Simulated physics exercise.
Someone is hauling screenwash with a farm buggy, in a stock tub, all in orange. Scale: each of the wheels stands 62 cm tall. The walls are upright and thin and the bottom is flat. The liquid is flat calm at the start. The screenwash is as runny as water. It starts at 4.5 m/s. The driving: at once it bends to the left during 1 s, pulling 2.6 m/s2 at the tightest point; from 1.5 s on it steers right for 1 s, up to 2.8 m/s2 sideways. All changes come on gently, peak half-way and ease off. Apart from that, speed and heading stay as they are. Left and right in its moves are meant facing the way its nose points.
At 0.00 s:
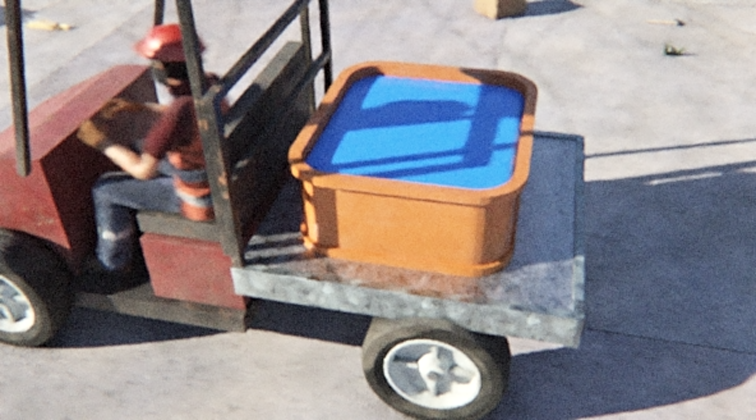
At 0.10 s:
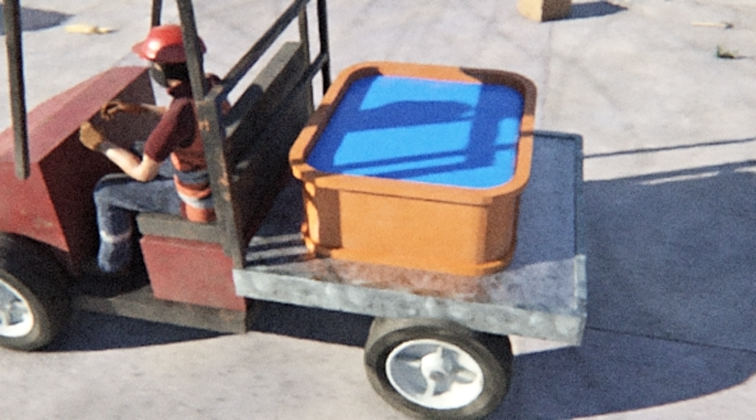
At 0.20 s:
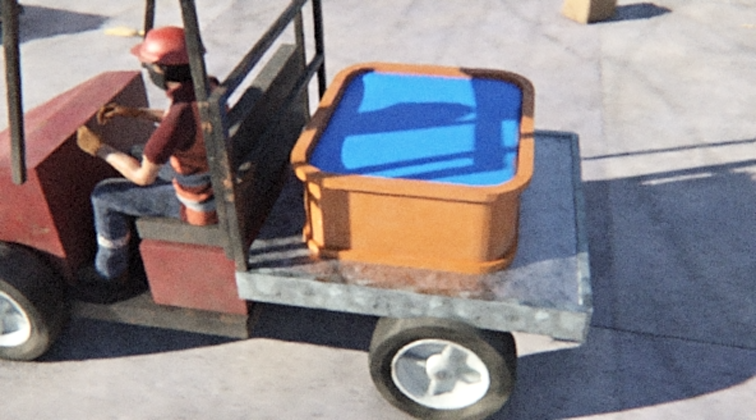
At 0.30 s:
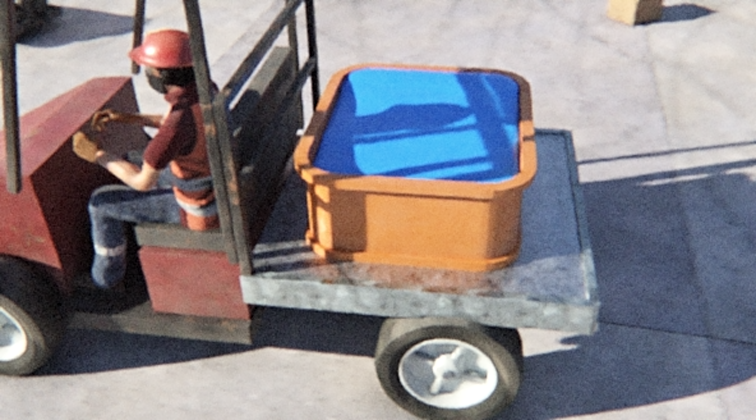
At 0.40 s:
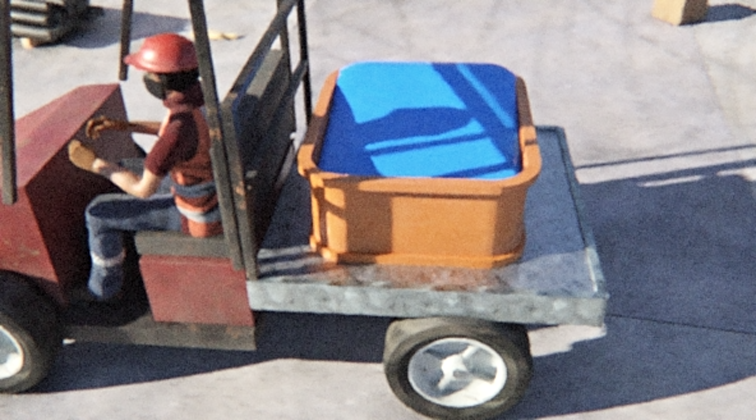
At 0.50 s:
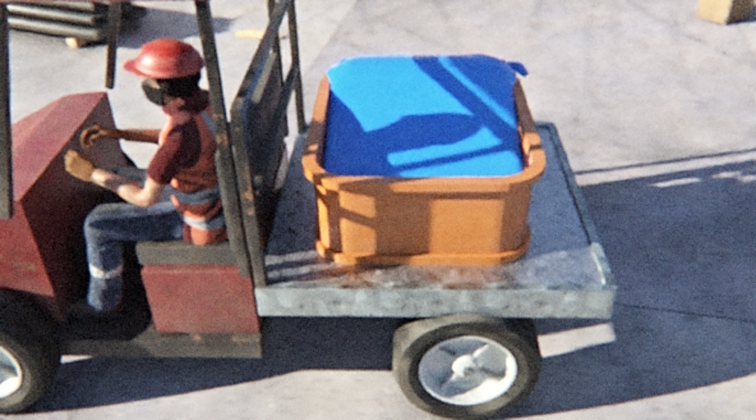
A driver in a red helmet and dark red shirt sits at the wheel of a dark red farm buggy on pale concrete, seen from above and to the side. Behind, on the grey flat bed, stands an orange tub of bright blue liquid crossed by shadows. The buggy gradually turns in view, its wheels rolling, while the liquid tilts increasingly upward along the tub's far side.
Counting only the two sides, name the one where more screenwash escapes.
More leaves at the far one.
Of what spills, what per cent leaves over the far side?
About 60 per cent.
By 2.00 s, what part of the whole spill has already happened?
Some 80 per cent by then.
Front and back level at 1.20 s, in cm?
Front 30 cm, back 28 cm.
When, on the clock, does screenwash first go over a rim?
Near 0.7 s.
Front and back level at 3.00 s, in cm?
About 24 cm in front and 30 cm behind.
By 1.20 s it stands 27 cm high behind and 30 cm in front; 13 per cent has gone over the far side, a little elsewhere.
By 2.00 s it stands 28 cm high behind and 23 cm in front; 15 per cent has gone over the far side, a little elsewhere.
By 3.00 s it stands 30 cm high behind and 25 cm in front; 18 per cent has gone mostly over the far side, some over the near side.
By 5.49 s 20 per cent has gone mostly over the far side, some over the near side; the near side has passed 5 per cent and the far side 12.
